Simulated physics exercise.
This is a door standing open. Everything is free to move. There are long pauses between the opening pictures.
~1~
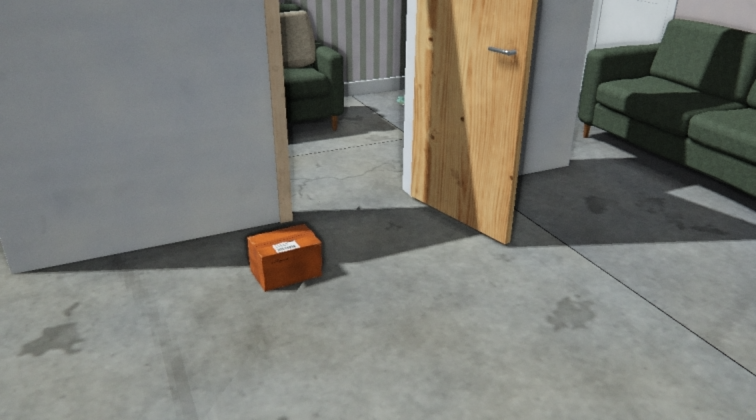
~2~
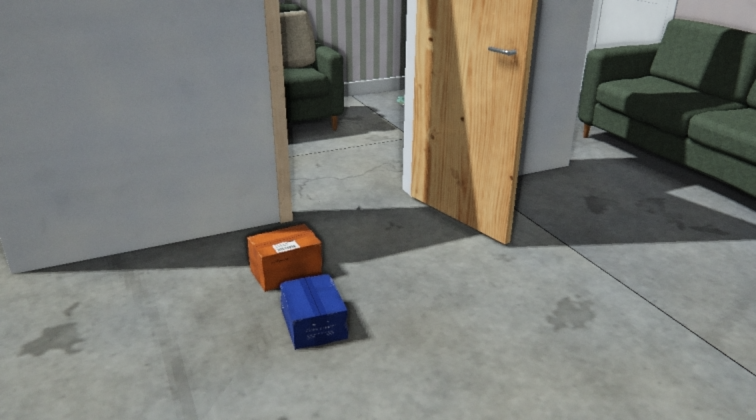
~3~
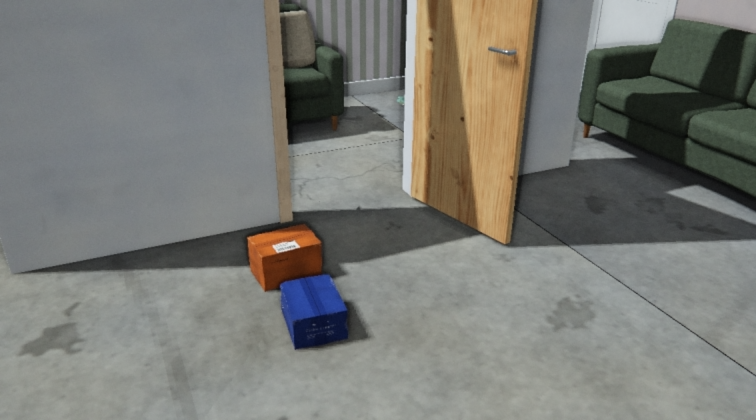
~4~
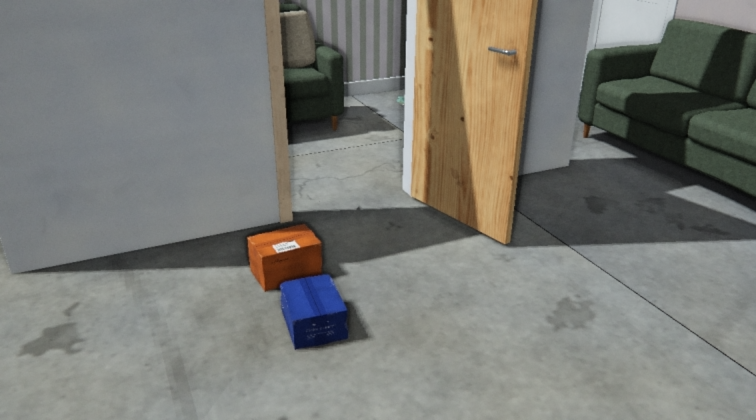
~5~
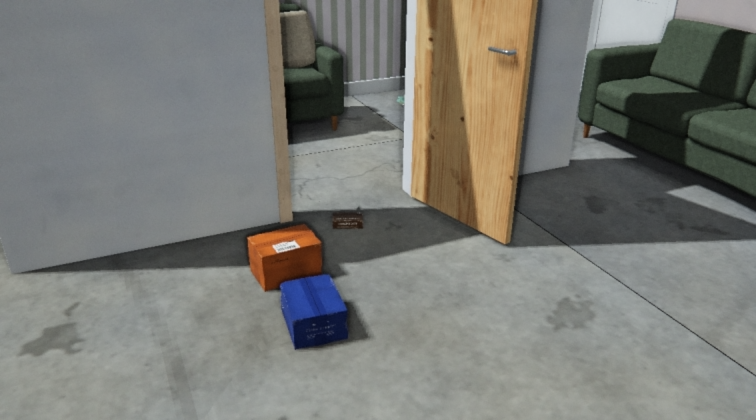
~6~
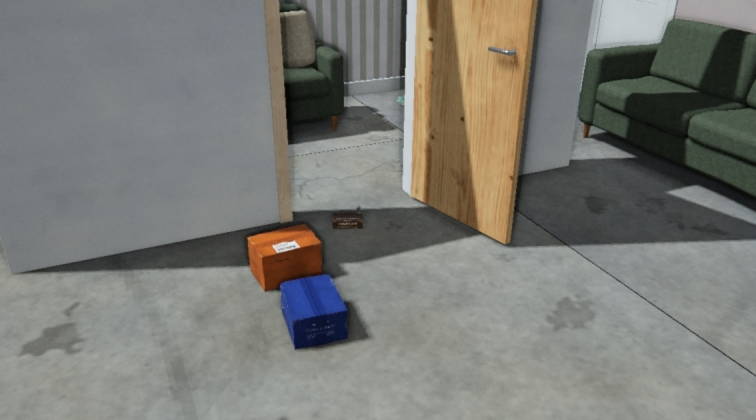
In this clip, a wooden door stands wide open and still beside an orange parcel; a blue box appears in front of the parcel, then a small brown packet appears in the doorway, with nothing else visibly moving.
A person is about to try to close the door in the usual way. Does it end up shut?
Outcome: The door reaches the frame.
Then, 0.90 s after the last picture, door 51° open.
Then, 1.30 s after the last picture, door 16° open; brown packet slid about its own width near (330, 215).
At rest, door 0° open; moved from the start, brown packet; the other 2 in place. Seen from the same camera at the end, brown packet near (313, 203).
